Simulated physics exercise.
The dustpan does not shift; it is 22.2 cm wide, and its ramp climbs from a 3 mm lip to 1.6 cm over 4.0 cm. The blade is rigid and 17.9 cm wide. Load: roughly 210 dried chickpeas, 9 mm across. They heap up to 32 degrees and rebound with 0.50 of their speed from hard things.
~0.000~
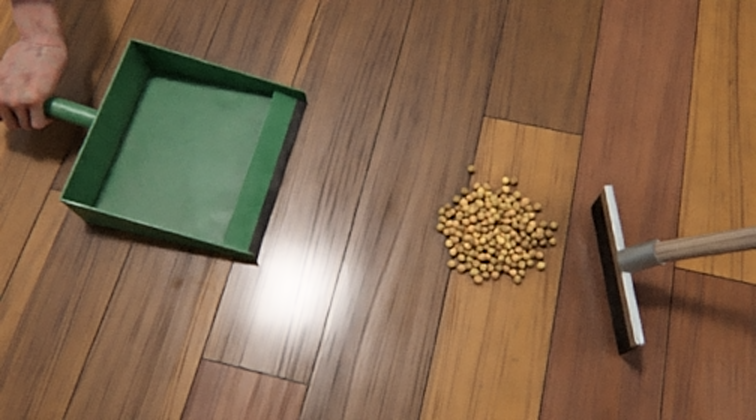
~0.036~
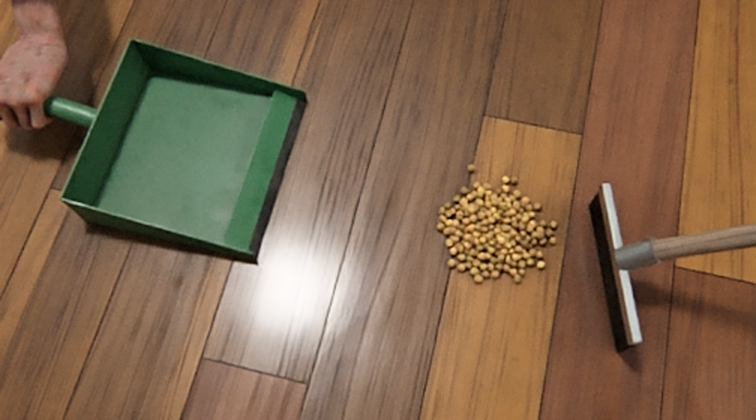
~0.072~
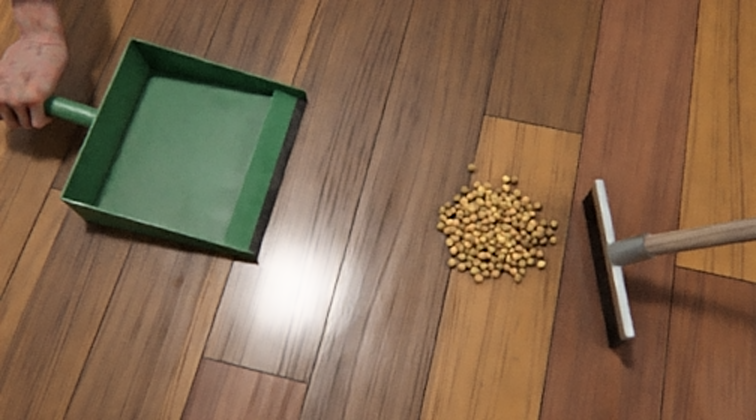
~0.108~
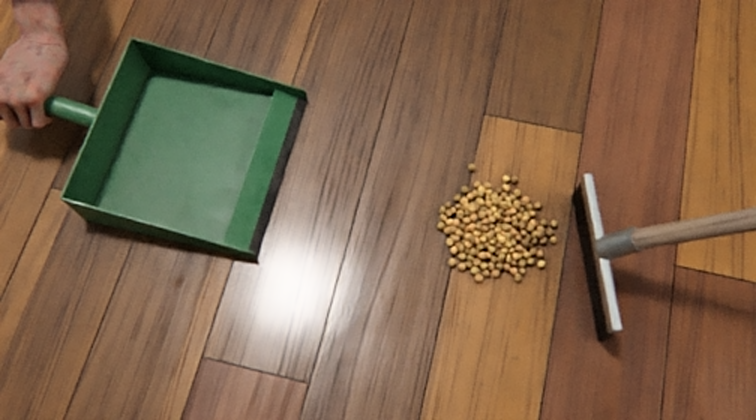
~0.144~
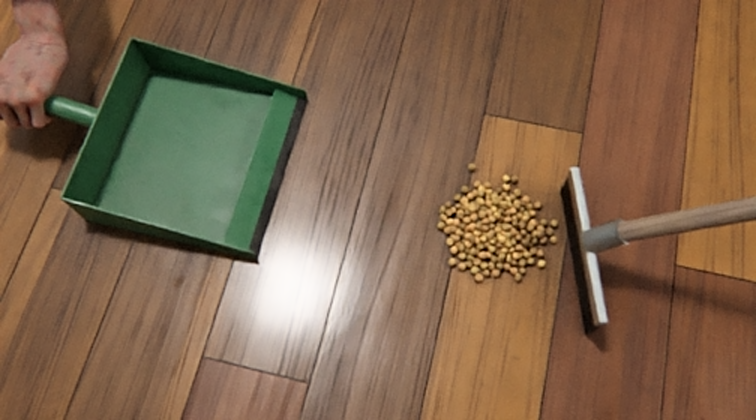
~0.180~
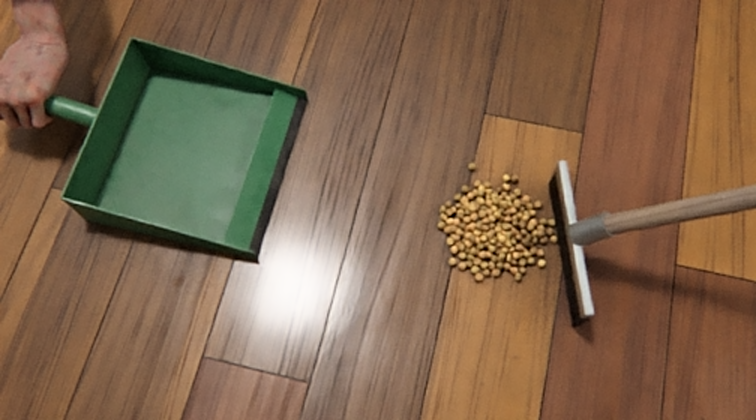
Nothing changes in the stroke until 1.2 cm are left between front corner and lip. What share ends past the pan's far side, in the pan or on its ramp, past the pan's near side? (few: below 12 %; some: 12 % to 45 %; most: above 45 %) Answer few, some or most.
Far side few, pan few, near side few.
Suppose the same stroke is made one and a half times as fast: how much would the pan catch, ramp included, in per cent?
It would be near 0 per cent.
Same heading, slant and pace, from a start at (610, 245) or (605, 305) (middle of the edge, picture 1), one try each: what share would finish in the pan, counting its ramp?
About 0 and 5 per cent.
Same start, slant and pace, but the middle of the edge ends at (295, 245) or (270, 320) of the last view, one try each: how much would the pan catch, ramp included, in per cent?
About 20 and 5 per cent.
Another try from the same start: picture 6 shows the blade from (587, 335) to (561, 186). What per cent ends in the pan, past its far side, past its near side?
Pan 15, far 0, near 20.
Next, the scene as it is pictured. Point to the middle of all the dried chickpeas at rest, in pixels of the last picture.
Near (311, 195).
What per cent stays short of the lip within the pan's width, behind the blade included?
Some 90 per cent.
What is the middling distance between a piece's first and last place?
About 22 cm.
After 0.53 s, middle of the blade 20 cm from the lip; 0 % over the lip, far side 0 %, near side 0 %.
After 0.77 s, middle of the blade 10 cm from the lip; 0 % over the lip, far side 0 %, near side 0 %.
After 1.11 s, middle of the blade 4 cm from the lip; 0 % over the lip, far side 5 %, near side 5 %.
In the end, at 1.4 s, far side 5 %, pan 0 %, near side 5 %, in front of the lip or behind the blade 90 %.
